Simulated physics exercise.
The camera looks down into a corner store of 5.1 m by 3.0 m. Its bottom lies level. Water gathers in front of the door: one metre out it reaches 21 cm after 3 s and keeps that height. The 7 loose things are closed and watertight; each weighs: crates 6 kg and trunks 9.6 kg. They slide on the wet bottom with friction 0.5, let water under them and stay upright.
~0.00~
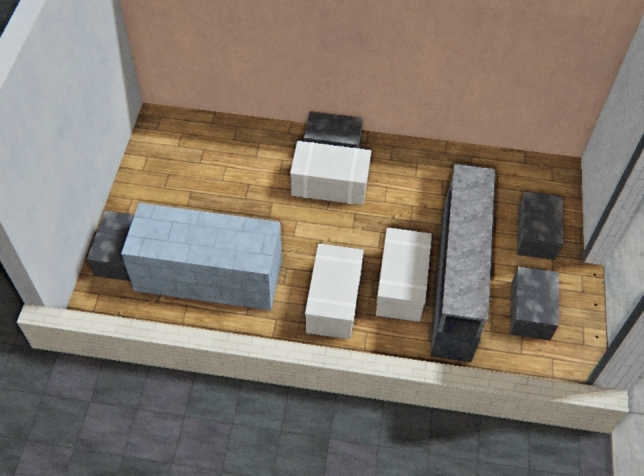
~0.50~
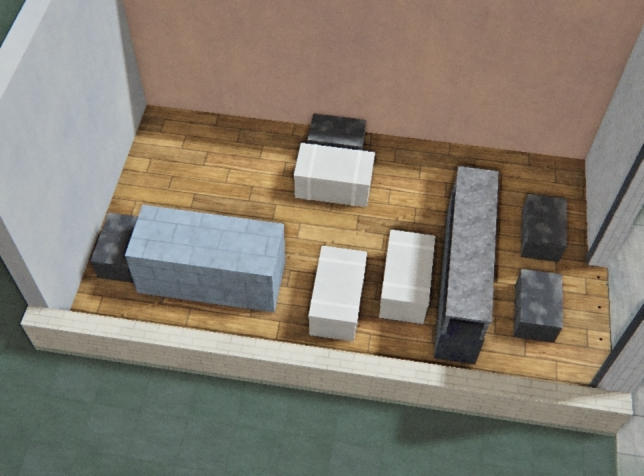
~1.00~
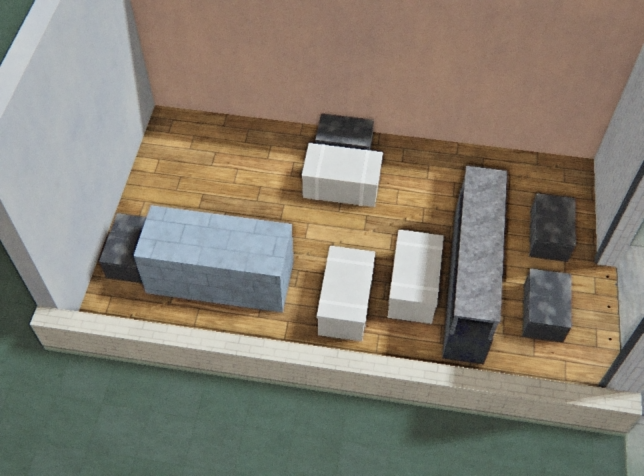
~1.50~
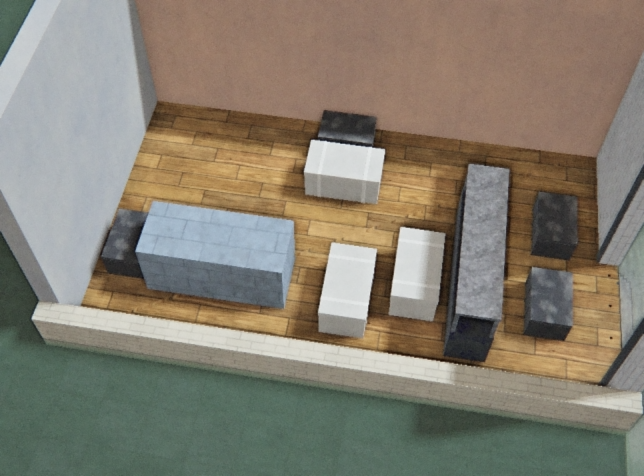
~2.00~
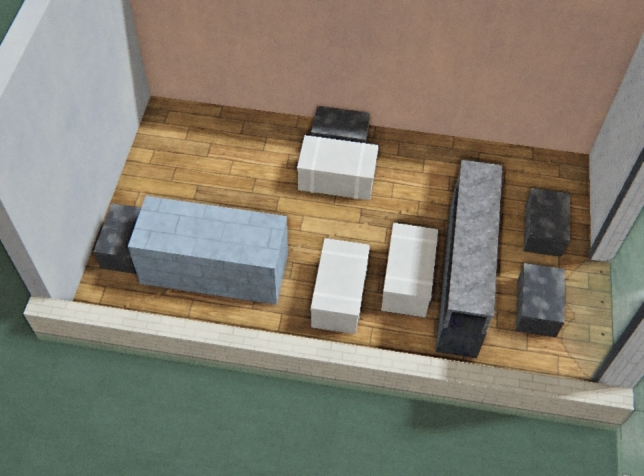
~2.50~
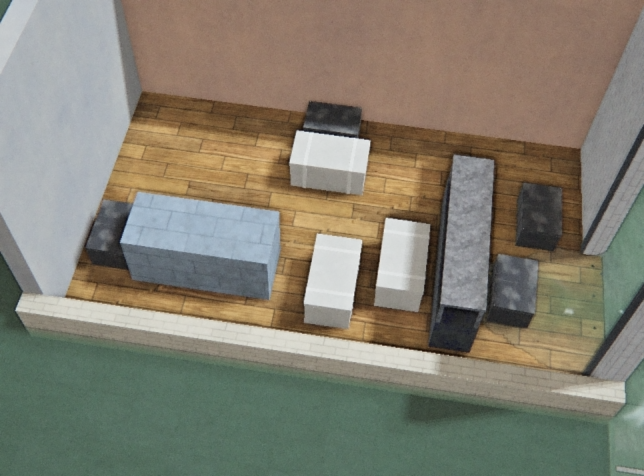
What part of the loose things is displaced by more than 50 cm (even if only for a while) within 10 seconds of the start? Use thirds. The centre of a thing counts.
That comes to from one to two thirds.
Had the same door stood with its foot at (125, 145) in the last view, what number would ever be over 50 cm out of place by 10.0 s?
Then 5.
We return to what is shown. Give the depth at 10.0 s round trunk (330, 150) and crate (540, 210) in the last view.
About 5 and 12 cm.
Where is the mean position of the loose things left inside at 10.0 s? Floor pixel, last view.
Around (314, 209).
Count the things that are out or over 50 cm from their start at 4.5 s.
I count 0.
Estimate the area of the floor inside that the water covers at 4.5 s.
Roughly 5.0 m2.
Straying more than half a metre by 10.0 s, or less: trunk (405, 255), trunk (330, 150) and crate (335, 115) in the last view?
In that order: Under, more, over.
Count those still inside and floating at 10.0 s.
I count 7.
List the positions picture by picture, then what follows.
In the first picture, a crate at (538, 295), on the bottom; a crate at (543, 217) rests on the ground; water covers 0.0 m2; 0 of 7 have shifted.
In the second picture, a crate at (542, 298), on the bottom; a crate at (547, 219) rests on the ground; 0.0 m2 under water; 0 of 7 have shifted.
In the third picture, a crate at (550, 297) rests on the ground; a crate at (556, 219), on the bottom; water covers 0.0 m2; 0 of 7 have shifted.
In the fourth picture, a crate at (552, 296), on the bottom; a crate at (558, 217) rests on the ground; 0.0 m2 under water; 0 of 7 have shifted.
In the fifth picture, a crate at (544, 292) rests on the ground; a crate at (550, 214), on the bottom; water covers 0.2 m2; 0 of 7 have shifted.
In the sixth picture, a crate at (516, 283), on the bottom, 20 cm from its start; a crate at (542, 208), on the bottom; 0.8 m2 under water; 1 of 7 have shifted.
After 3.5 s 0 of 7 are over 50 cm from their spots; 1 afloat.
After 4.5 s 0 of 7 are over 50 cm from their spots; 1 afloat.
After 7.0 s 0 of 7 are over 50 cm from their spots; 2 afloat.
After 10.0 s 4 of 7 are over 50 cm from their spots, and 4 have been at some point; 7 afloat.
